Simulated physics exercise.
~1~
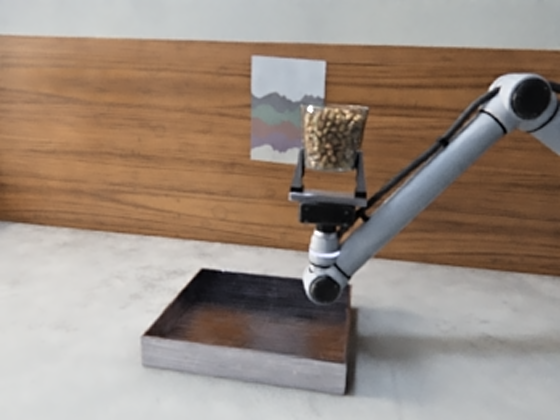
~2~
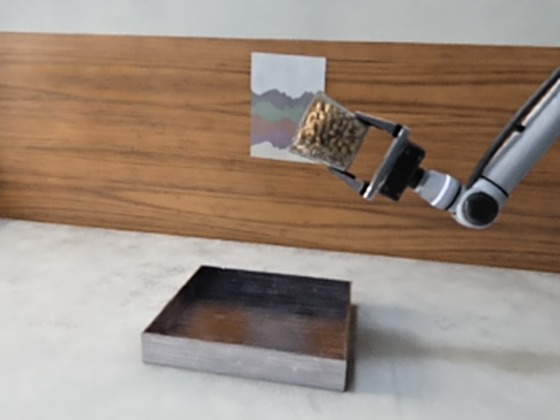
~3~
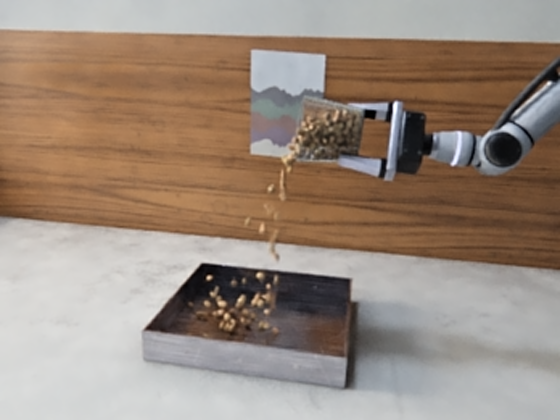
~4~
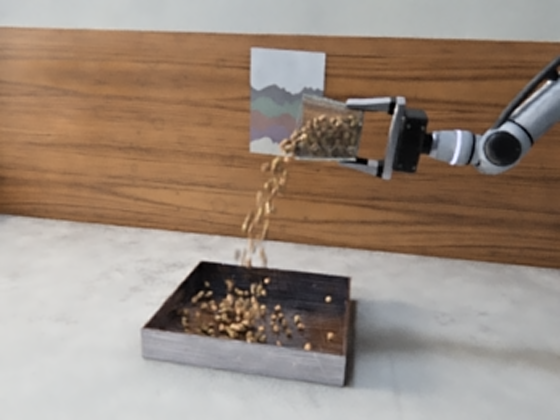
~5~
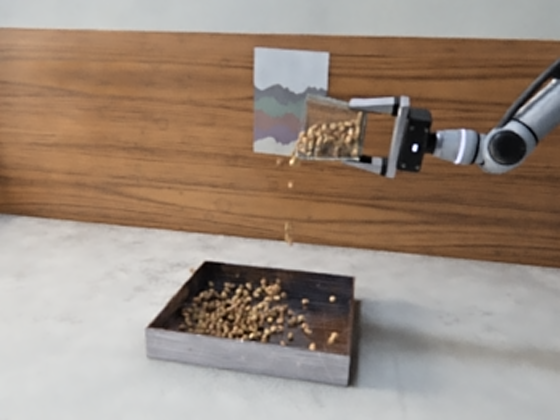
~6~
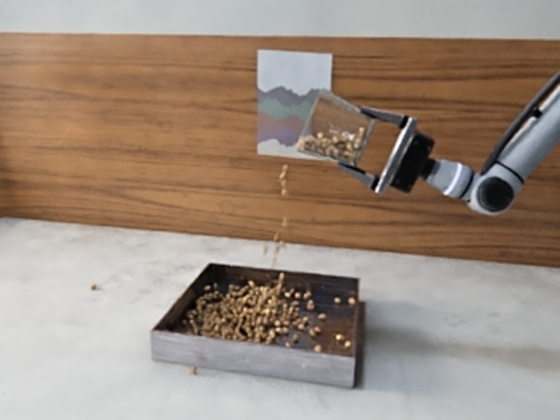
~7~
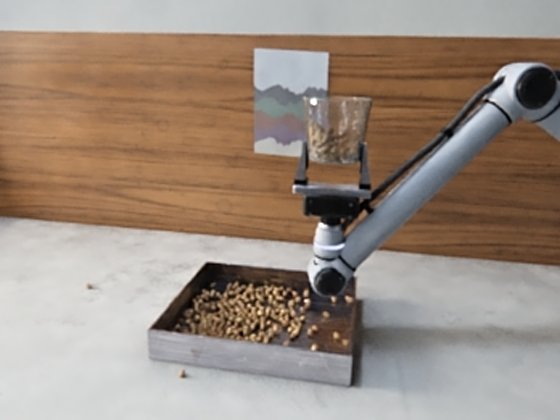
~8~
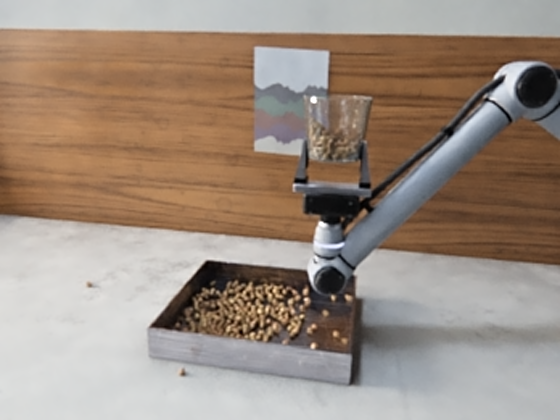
On a pale stone-like surface before a wood-grain panel, seen from slightly above by a gently swaying camera, a low dark wooden tray sits beneath a clear beaker full of tan dried beans. A grey robot arm on the right grips the beaker, with a small print of layered hills behind it. The arm tips the beaker leftward until it lies on its side, and beans stream into the tray. The flow thins as the arm begins righting it. Finally the beaker stands upright with some beans left, most lie heaped in the tray, and a few rest outside.
